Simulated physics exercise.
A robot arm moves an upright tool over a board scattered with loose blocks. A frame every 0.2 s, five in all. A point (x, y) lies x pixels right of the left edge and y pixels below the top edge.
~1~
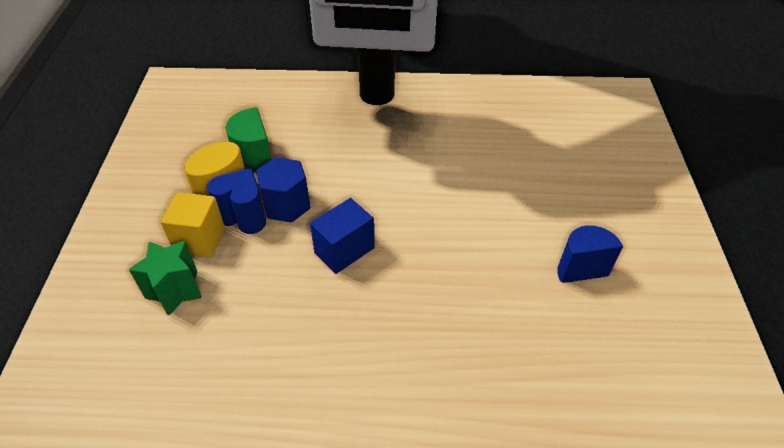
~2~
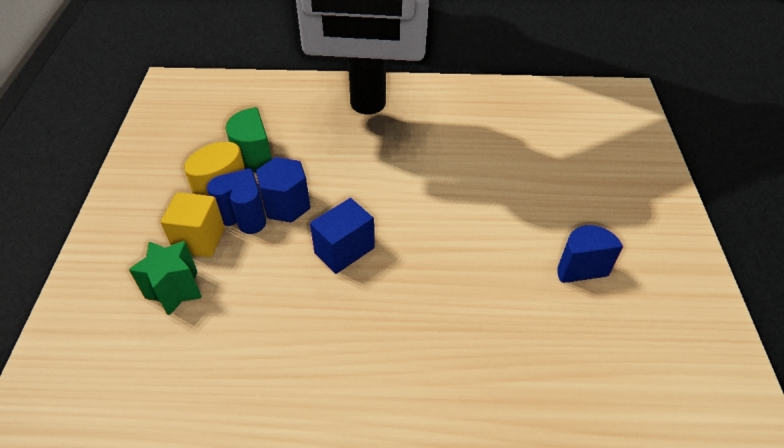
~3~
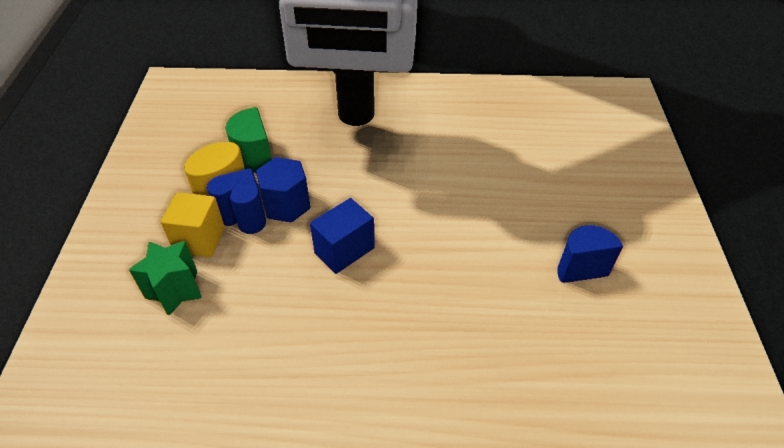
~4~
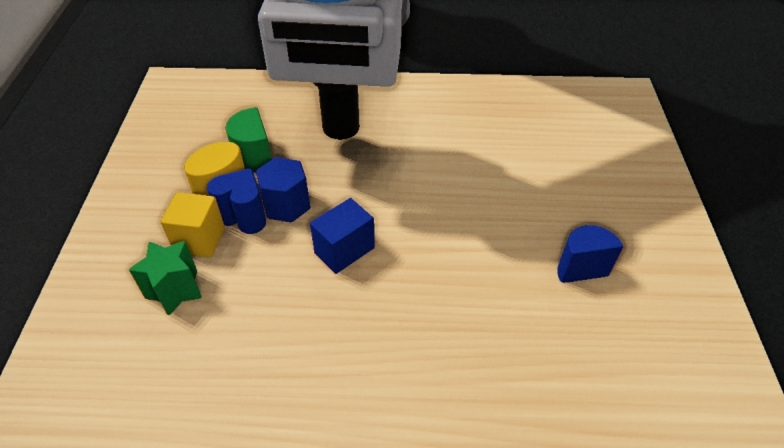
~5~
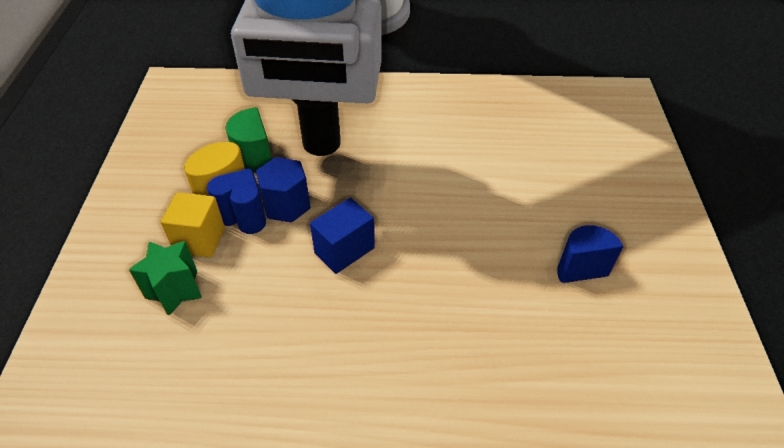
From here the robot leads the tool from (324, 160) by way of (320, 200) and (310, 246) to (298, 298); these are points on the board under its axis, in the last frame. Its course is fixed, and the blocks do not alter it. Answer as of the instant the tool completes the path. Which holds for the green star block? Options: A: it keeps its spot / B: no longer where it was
Correct choice: A.
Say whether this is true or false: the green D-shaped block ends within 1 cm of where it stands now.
The statement is correct.
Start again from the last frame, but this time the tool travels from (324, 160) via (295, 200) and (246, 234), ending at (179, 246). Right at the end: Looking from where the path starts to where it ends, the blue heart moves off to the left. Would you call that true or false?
The claim does not hold.
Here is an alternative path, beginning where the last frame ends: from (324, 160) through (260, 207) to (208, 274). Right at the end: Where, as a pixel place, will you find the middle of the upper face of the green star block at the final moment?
I predict (135, 279).
What follows on the original path. One third of the way, tool at (318, 184); blue heart at (229, 187); blue six-sided block at (273, 179).
Two thirds of the way, tool at (308, 231); yellow square piece at (183, 209); blue heart at (221, 188), turned 20° clockwise; blue six-sided block at (266, 189), turned 20° clockwise; blue oblong at (345, 226), turned 20° anticlockwise.
At the end, tool at (295, 283); green star block in place; yellow square piece at (183, 209); blue heart at (221, 188), turned 20° clockwise; green D-shaped block in place; blue six-sided block at (266, 189), turned 20° clockwise; blue oblong at (348, 229), turned 35° anticlockwise.
